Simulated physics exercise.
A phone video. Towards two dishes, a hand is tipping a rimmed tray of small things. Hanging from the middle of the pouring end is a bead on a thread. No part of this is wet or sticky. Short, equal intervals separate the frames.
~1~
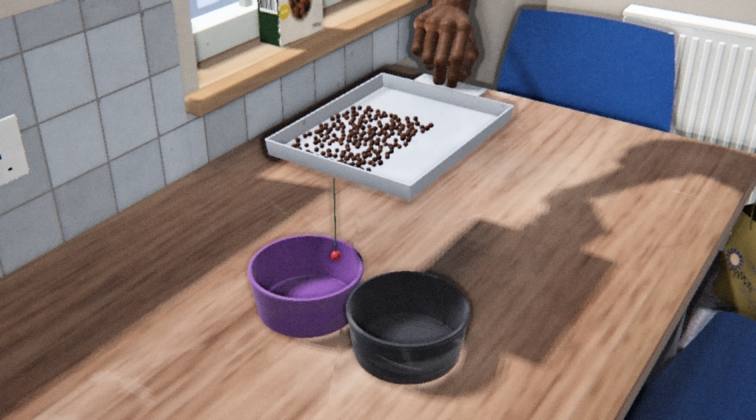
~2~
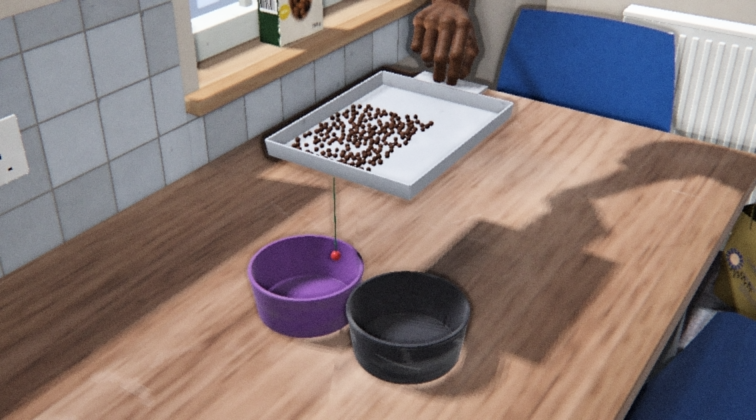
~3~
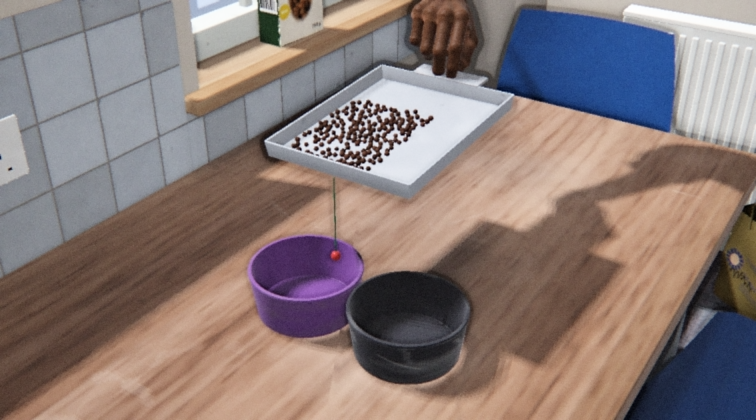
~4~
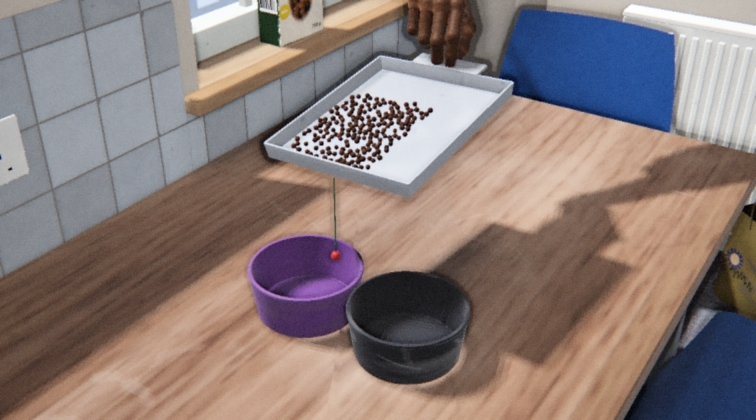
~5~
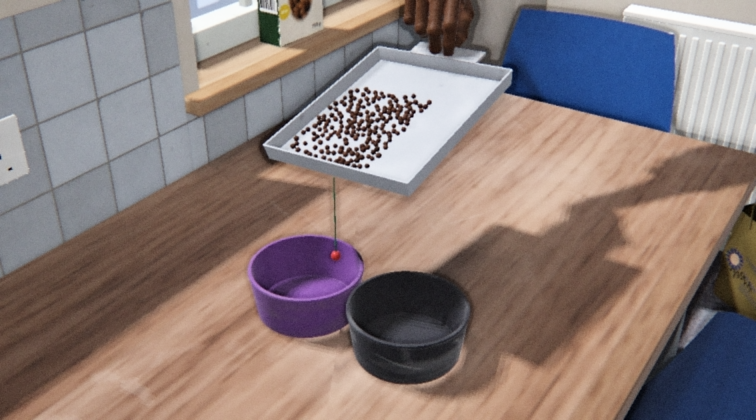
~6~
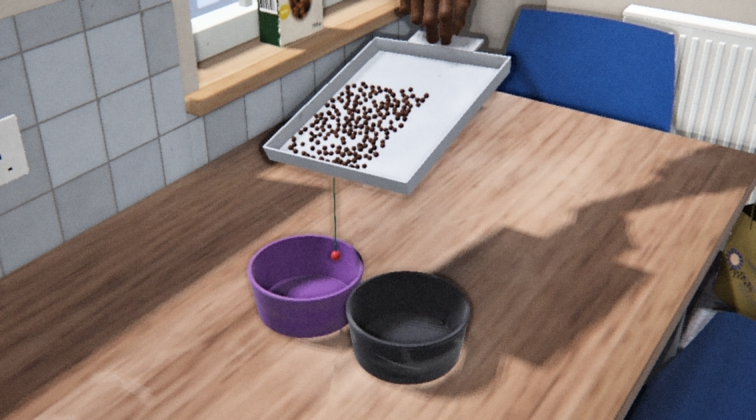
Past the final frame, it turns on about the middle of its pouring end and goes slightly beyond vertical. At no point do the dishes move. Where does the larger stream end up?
It ends up in the left-hand dish.
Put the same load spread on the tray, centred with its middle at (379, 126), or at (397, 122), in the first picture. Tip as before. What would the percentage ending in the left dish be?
Shares in turn: 80 % and 80 %.
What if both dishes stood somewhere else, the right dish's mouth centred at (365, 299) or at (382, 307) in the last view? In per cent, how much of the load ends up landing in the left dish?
In the first position around 90 percent, in the second around 100 percent.
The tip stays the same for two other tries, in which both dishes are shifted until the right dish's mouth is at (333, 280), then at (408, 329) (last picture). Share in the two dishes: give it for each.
Estimate: 90 % first, 40 % second.
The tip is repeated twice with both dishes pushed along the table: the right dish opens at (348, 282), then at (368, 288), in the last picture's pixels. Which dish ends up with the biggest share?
Note: Try one - the dish on the left side; try two - the dish on the left side.
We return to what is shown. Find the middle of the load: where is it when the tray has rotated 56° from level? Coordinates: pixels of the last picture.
Load centre: Approx. (313, 141).
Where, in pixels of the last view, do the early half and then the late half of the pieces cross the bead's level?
I'd put it at roughly (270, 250), and after that at roughly (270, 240).
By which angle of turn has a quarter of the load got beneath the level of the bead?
It is at around 110 degrees.
Just after the last frame, tray tipped steeply; every one on the tray.
A moment on, tray tipped right over; almost all on the tray; just a few in the left dish; just a few in the air.
Further on, tray tipped past a quarter turn; the larger part in the left dish; roughly a quarter outside both.
When it is over, tray tipped past a quarter turn; not one in the right dish; the larger part in the left dish; roughly a quarter outside both.
